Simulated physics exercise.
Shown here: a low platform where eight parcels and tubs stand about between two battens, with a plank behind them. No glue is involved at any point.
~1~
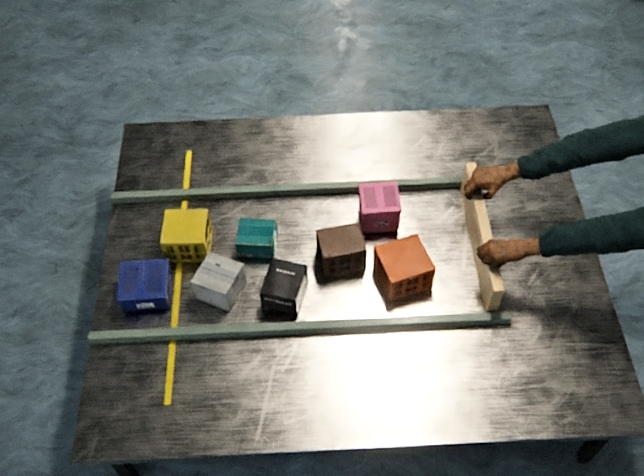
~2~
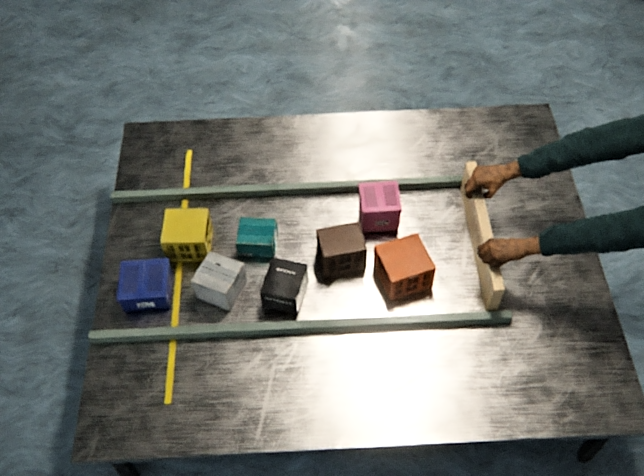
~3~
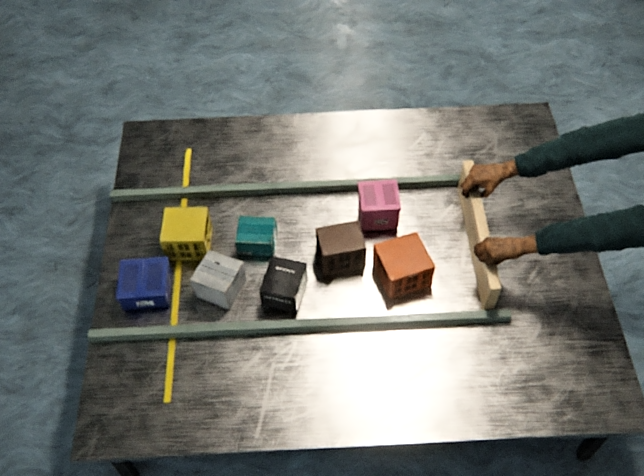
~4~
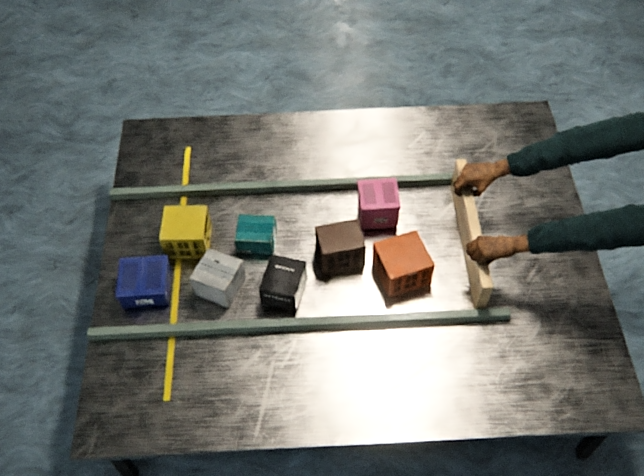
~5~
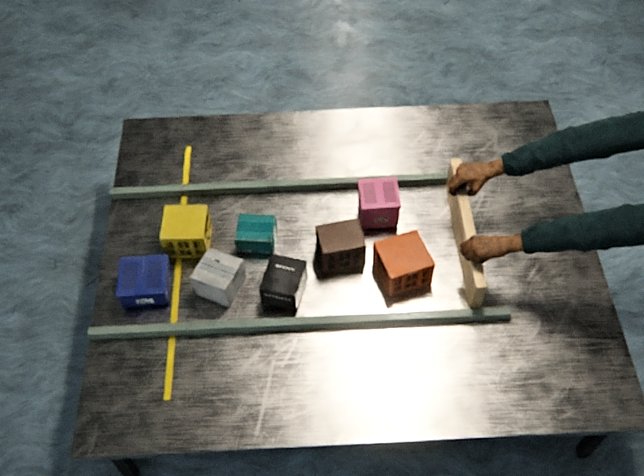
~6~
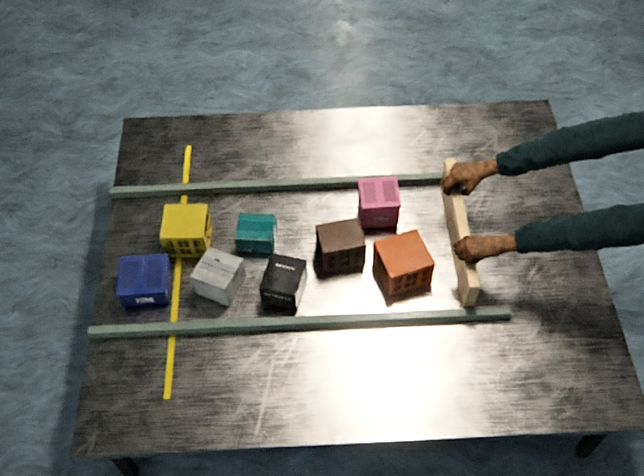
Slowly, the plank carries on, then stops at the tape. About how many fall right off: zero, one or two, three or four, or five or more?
Only three or four are pushed off.
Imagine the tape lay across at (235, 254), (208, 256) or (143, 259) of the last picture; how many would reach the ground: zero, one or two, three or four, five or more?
Going through the places as listed, I'd say 1 or 2, then either one or two, then at least five.
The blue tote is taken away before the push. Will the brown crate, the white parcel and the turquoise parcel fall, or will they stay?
First, the brown crate is safe; next, the white parcel takes the fall; last, the turquoise parcel is safe.
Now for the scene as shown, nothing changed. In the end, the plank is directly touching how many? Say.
The figure is 2.
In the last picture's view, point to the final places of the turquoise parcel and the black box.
Final centres, first then second: (114, 210), (106, 295).
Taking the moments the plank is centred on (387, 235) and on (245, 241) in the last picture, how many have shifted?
It comes to 3 for the first spot, 8 for the other.
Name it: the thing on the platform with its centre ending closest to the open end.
It's the turquoise parcel that is foremost.
A little later, none off yet; blue tote at rest near (145, 281); yellow crate at rest near (187, 231); white parcel at rest near (219, 277).
Next, none off yet; blue tote shifted a little near (122, 282); yellow crate shifted about its own width near (130, 221); white parcel shifted about its own width near (165, 278).
When it is over, the number that fall off is three or four; down, white parcel, yellow crate and blue tote.
